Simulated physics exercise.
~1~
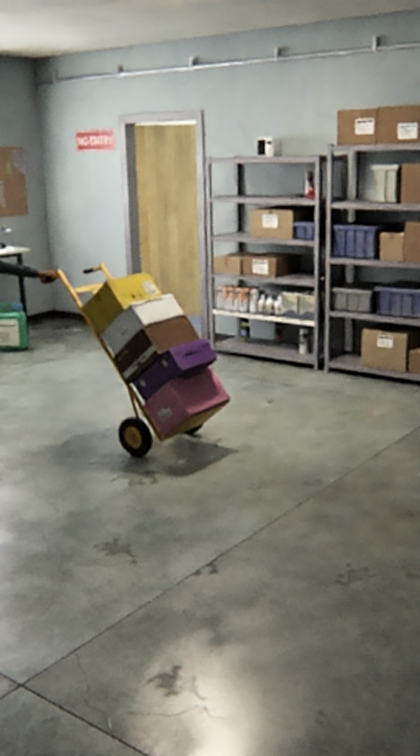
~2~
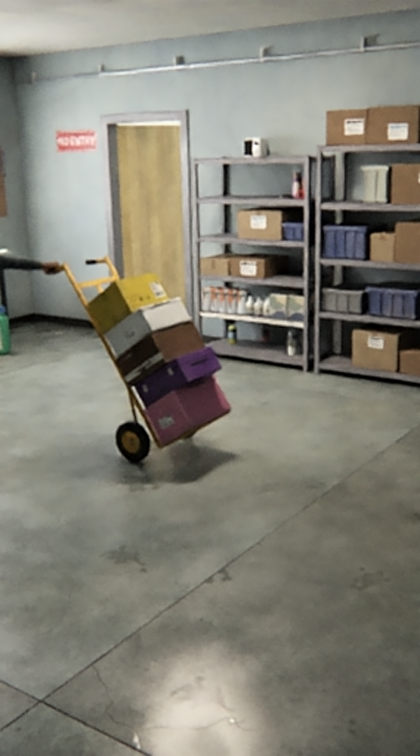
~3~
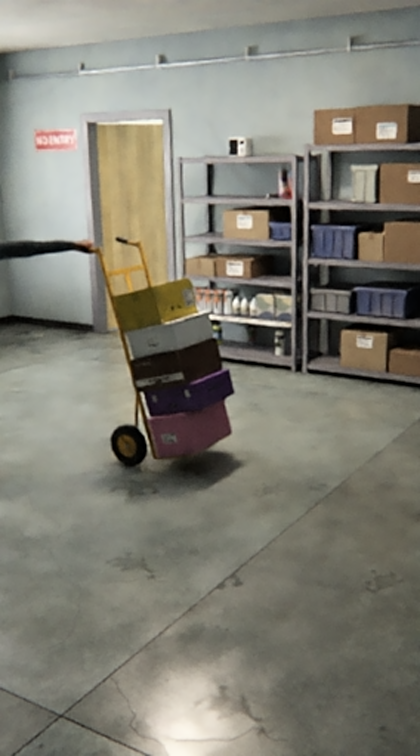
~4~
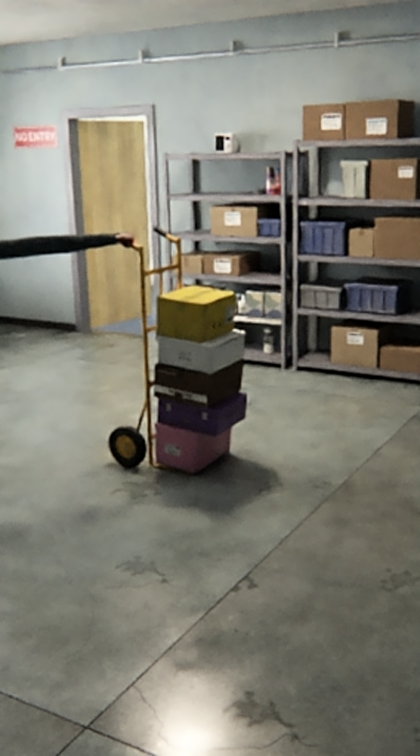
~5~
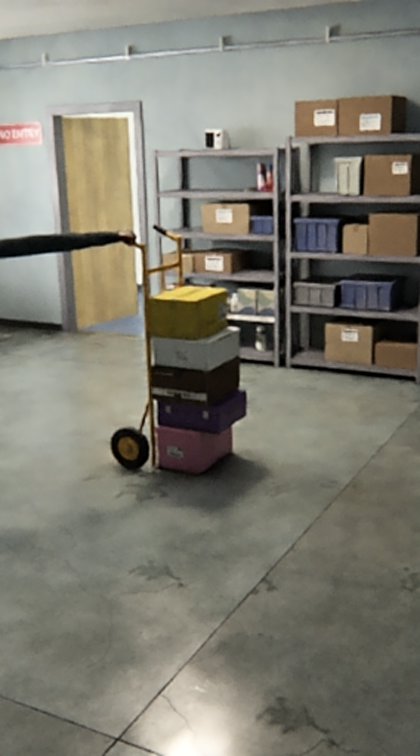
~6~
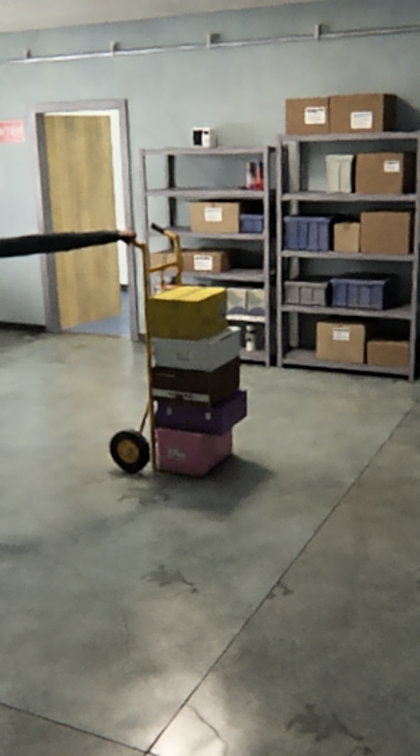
A yellow hand truck stacked with five boxes swings upright by hand and stands still.
